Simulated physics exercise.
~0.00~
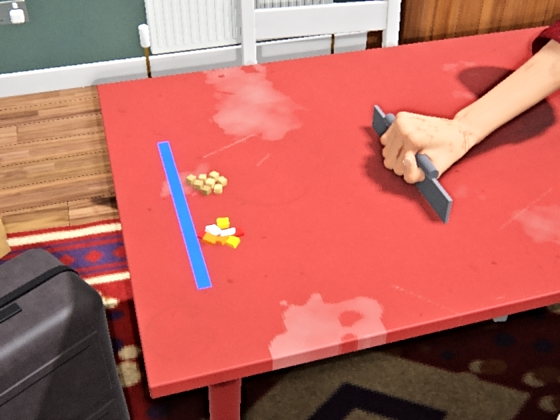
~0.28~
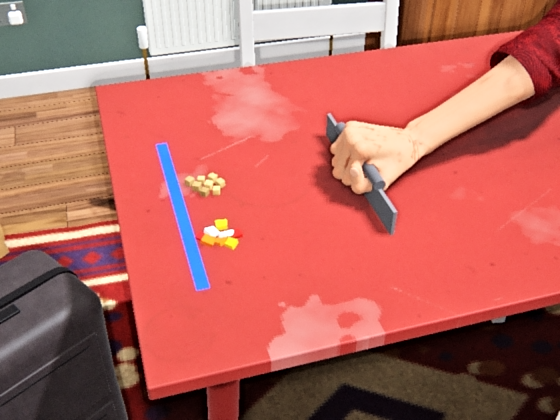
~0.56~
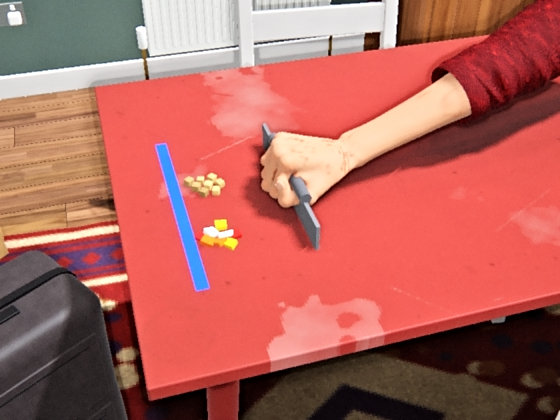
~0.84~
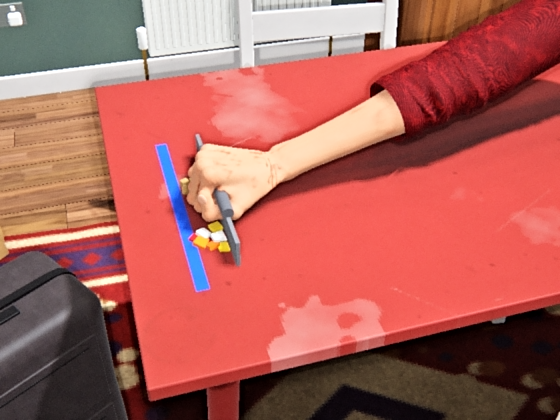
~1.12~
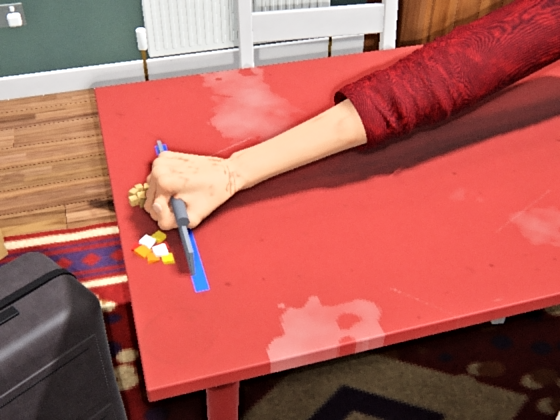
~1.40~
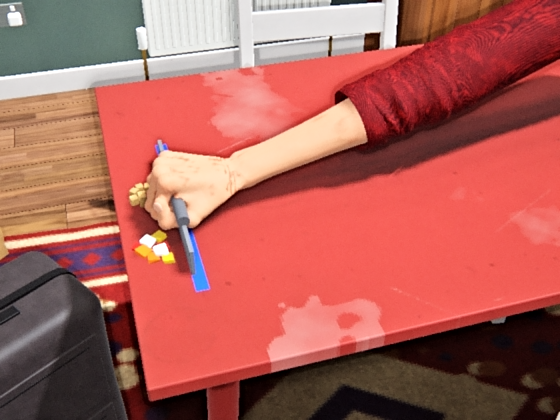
A hand in a dark red sleeve grips a grey scraper on a worn red table, seen from above at a slight angle. A strip of blue tape lies near the table's left end, with a small cluster of tan pieces and another of yellow, orange and white pieces just right of it. The hand slides the scraper steadily left across the bare tabletop until it meets both clusters. It pushes them over the tape towards the left edge. The scraper stops at the tape and stays there, with both clusters still on the table.
